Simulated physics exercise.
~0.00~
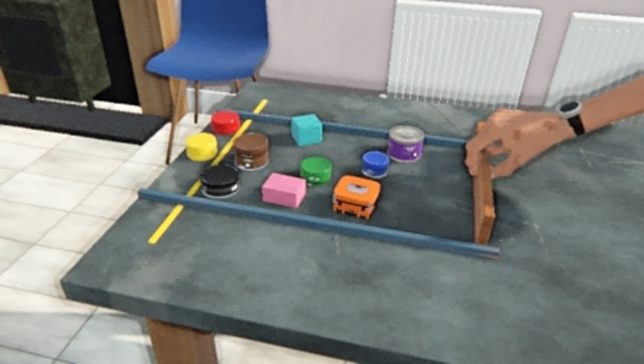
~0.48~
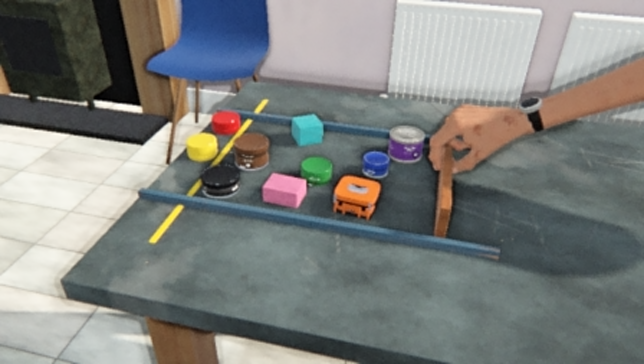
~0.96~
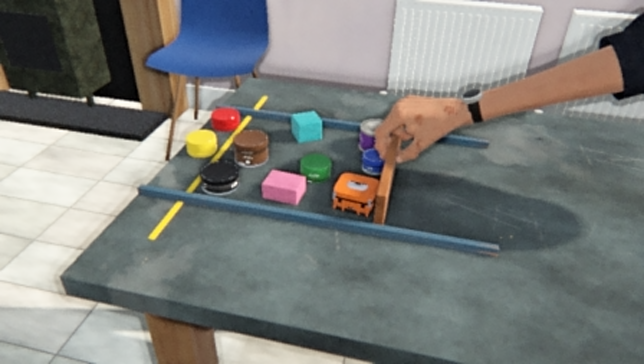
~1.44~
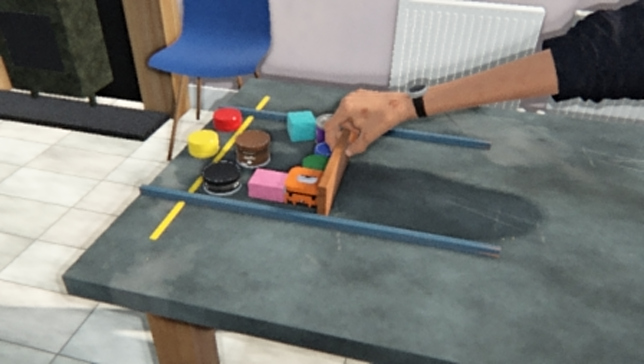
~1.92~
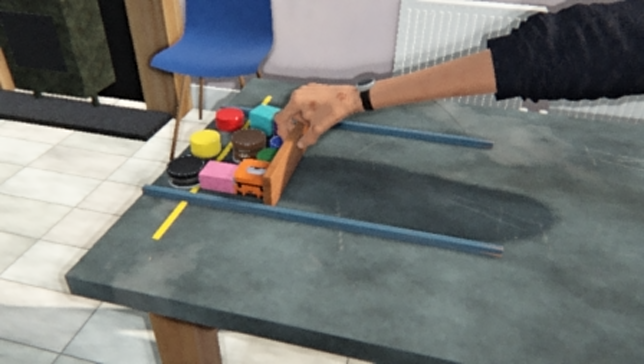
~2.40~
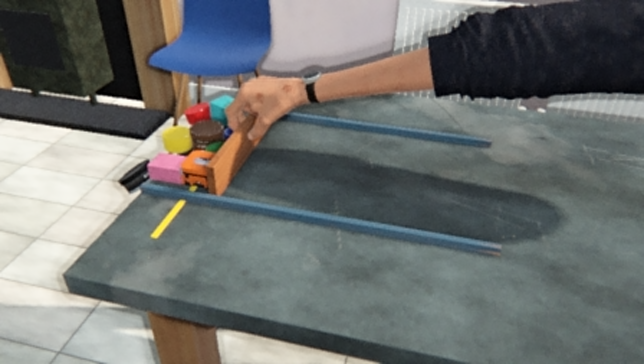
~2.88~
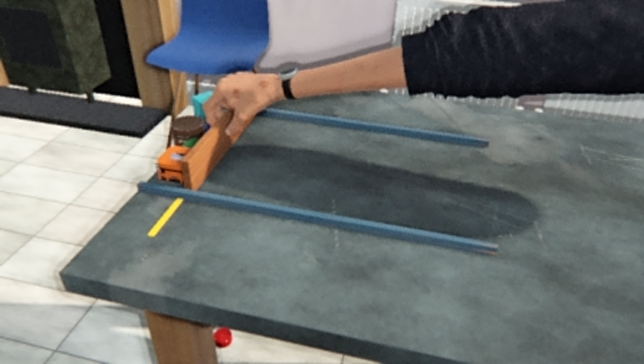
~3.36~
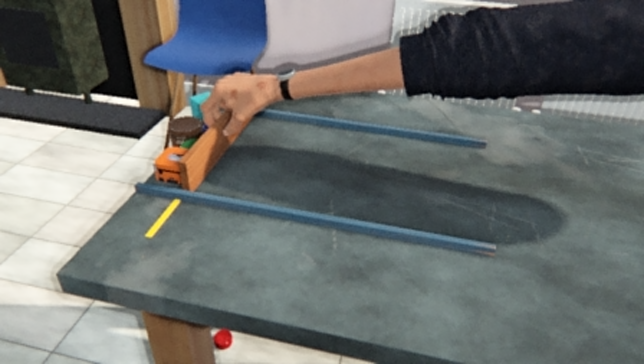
A hand sweeps small colourful things left with a board, pushing several off the table.
